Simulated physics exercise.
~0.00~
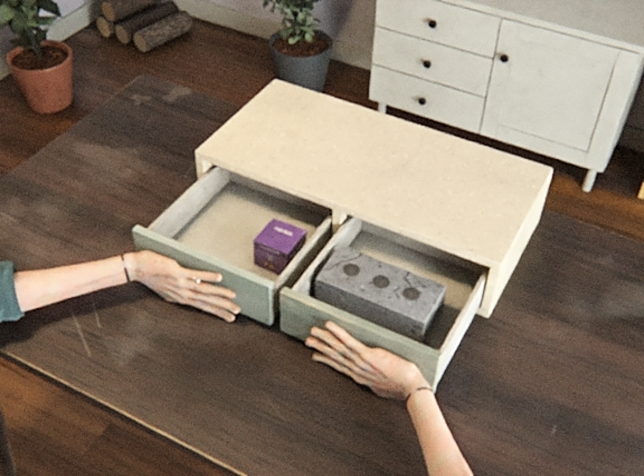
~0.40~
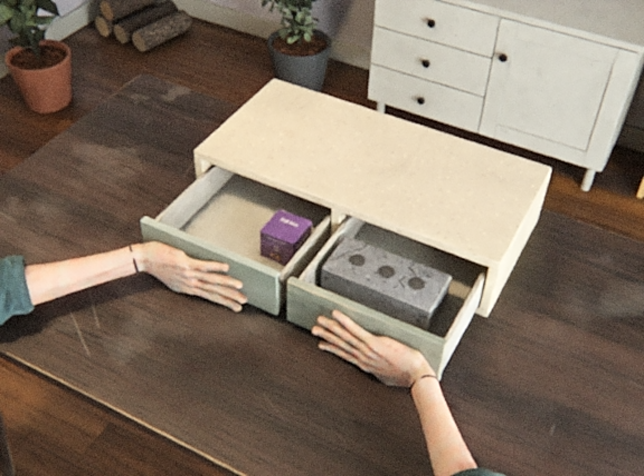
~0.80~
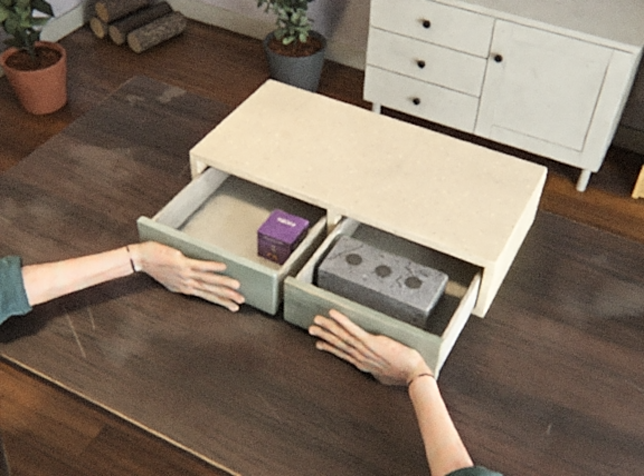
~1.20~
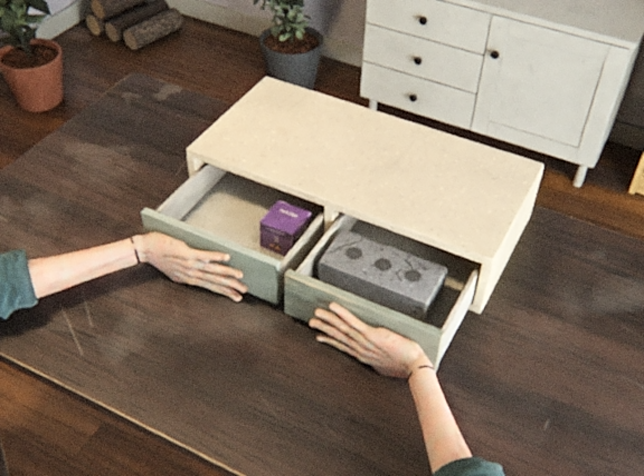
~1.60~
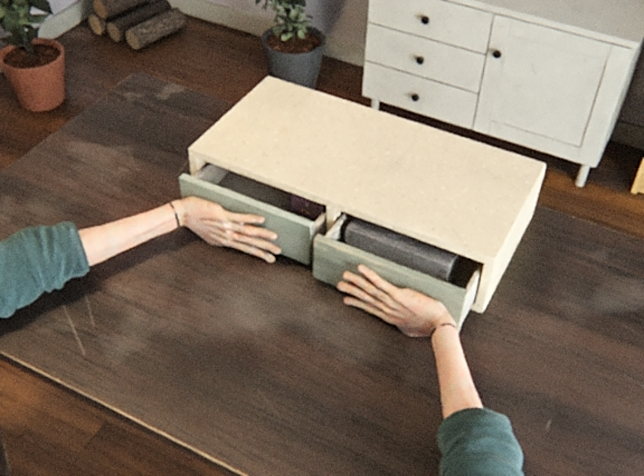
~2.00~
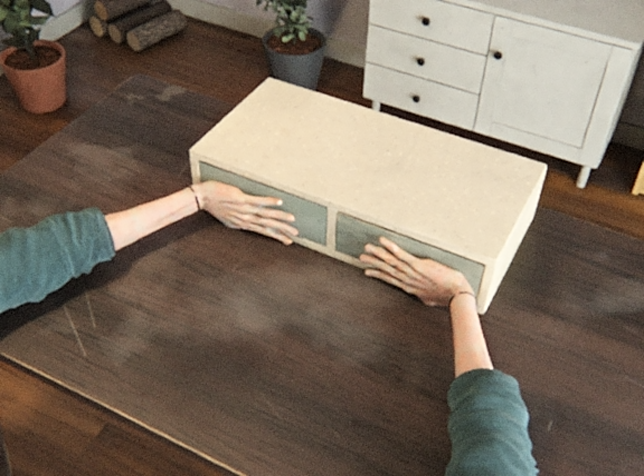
Two hands pushed in a pair of open, pale green drawers, the left holding a small purple box and the right a grey brick, sliding them slowly and then further into a cream chest on a dark wooden table until both were fully shut.
